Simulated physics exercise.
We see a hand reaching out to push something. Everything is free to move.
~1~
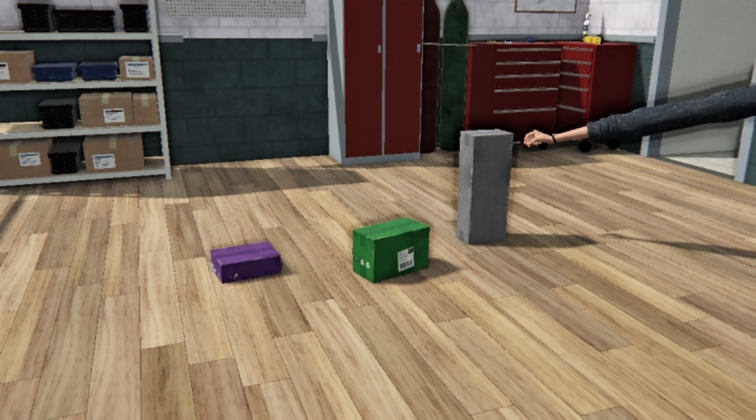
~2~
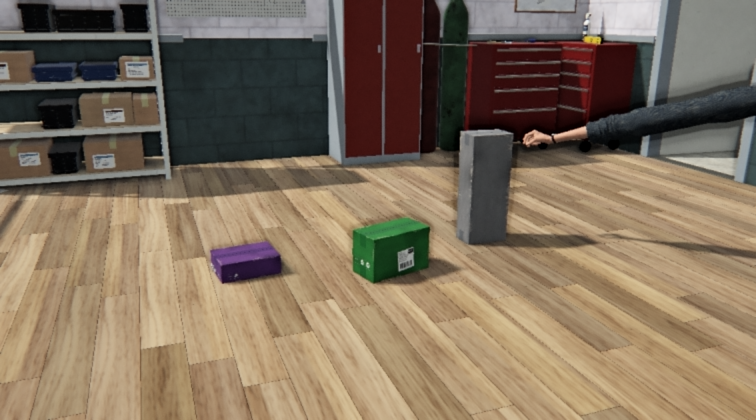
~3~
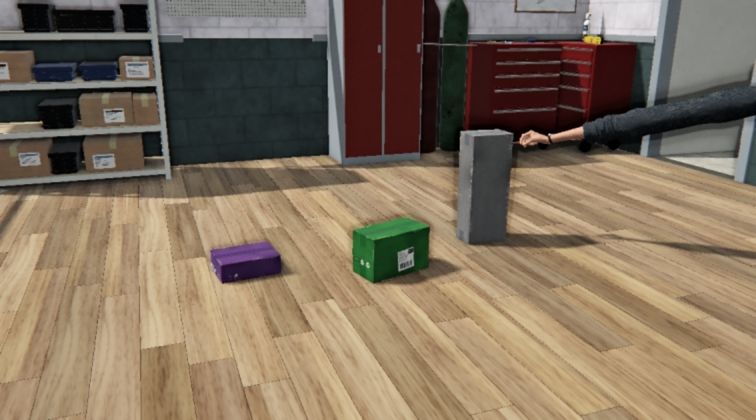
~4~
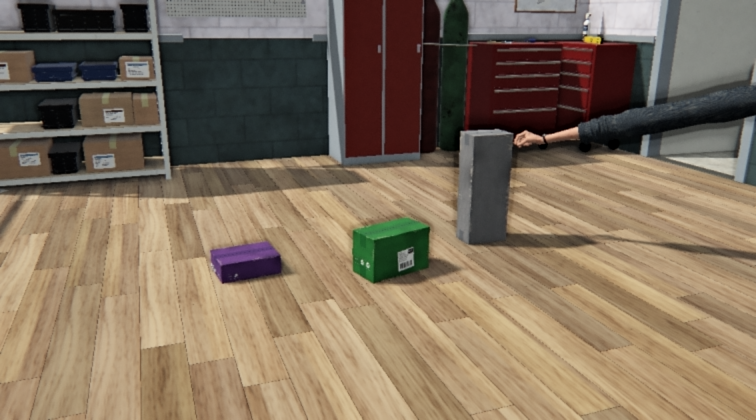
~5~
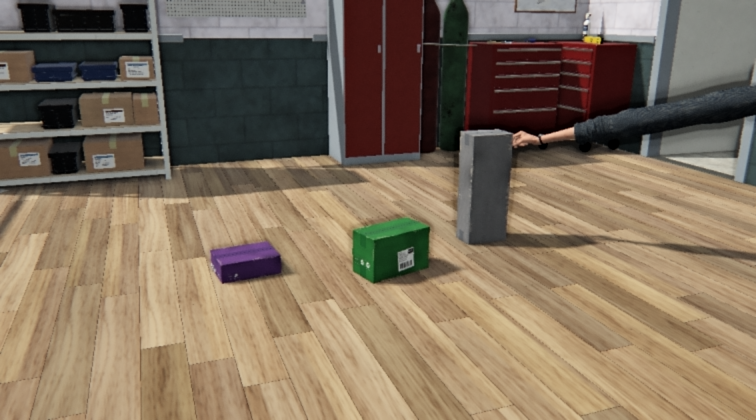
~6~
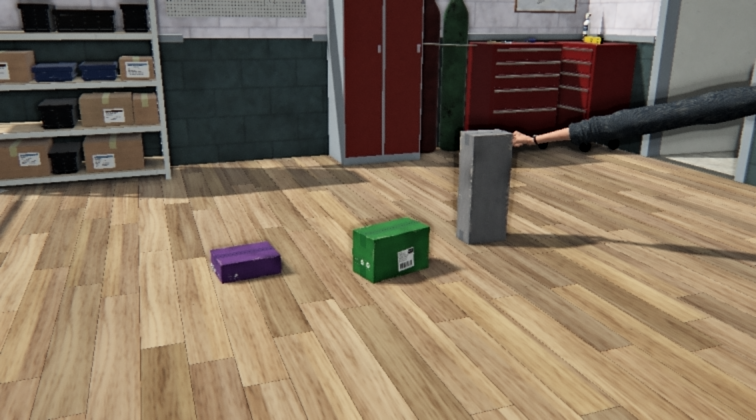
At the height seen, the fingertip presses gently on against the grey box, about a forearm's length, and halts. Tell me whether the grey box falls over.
The grey box topples.
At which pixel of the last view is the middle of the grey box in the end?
At about (394, 229).
Then, 0.50 s on from there, grey box turned 18° from how it was put near (468, 185).
Then, 1.00 s on from there, grey box turned 51° from how it was put near (438, 195).
Then, 1.30 s on from there, grey box on its side near (403, 220).
In the end, toppled on the floor, grey box. At the end, from the last picture's camera, grey box near (394, 229).
